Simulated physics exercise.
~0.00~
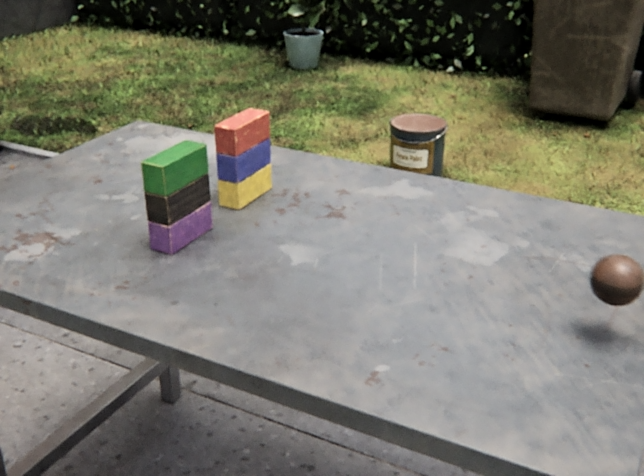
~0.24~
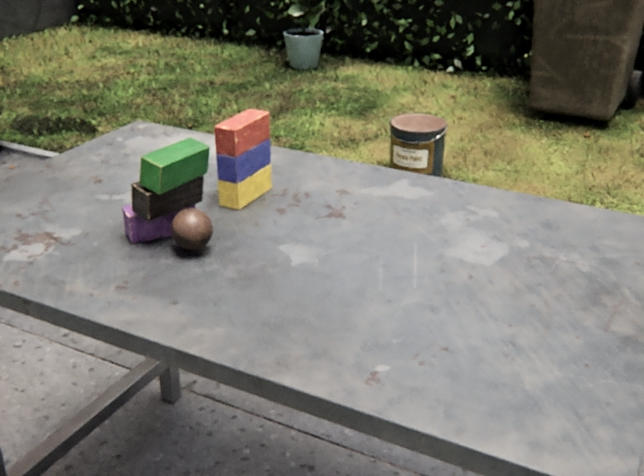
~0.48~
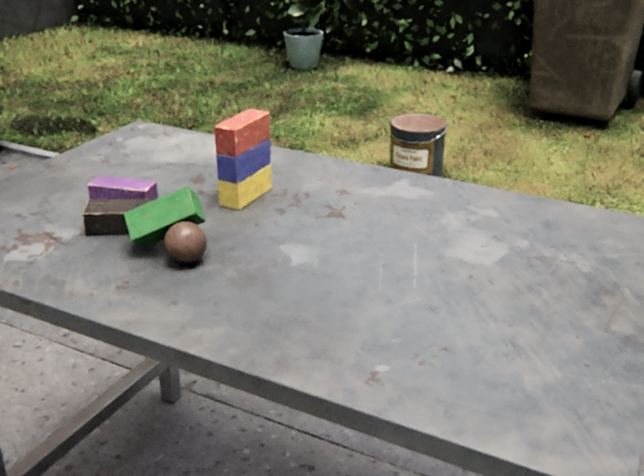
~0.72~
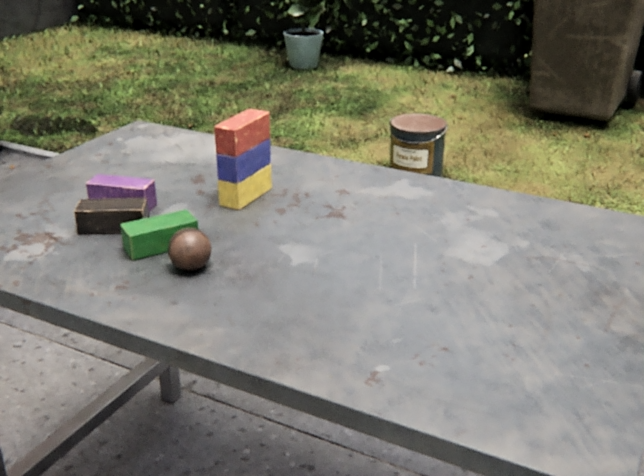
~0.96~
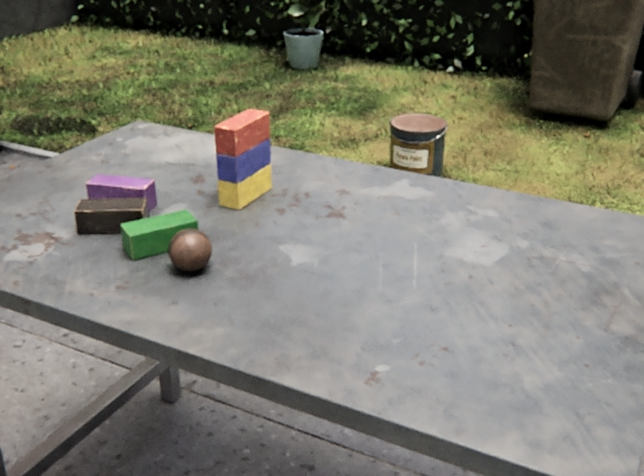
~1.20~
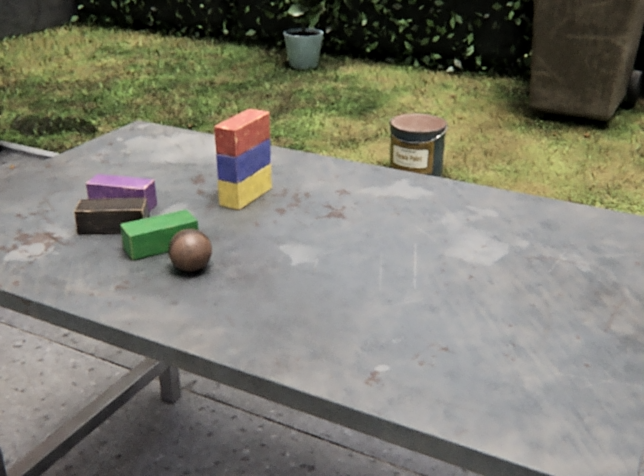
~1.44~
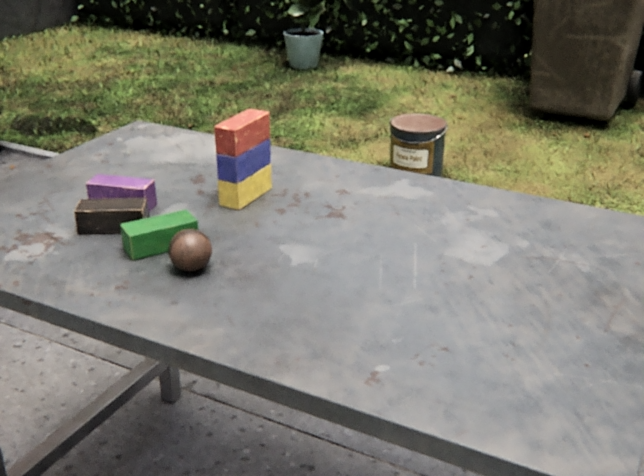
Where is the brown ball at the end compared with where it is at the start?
At the start the brown ball is in the air at the far right, above the table. By the end it rests on the left part of the table, just in front of the fallen green block.
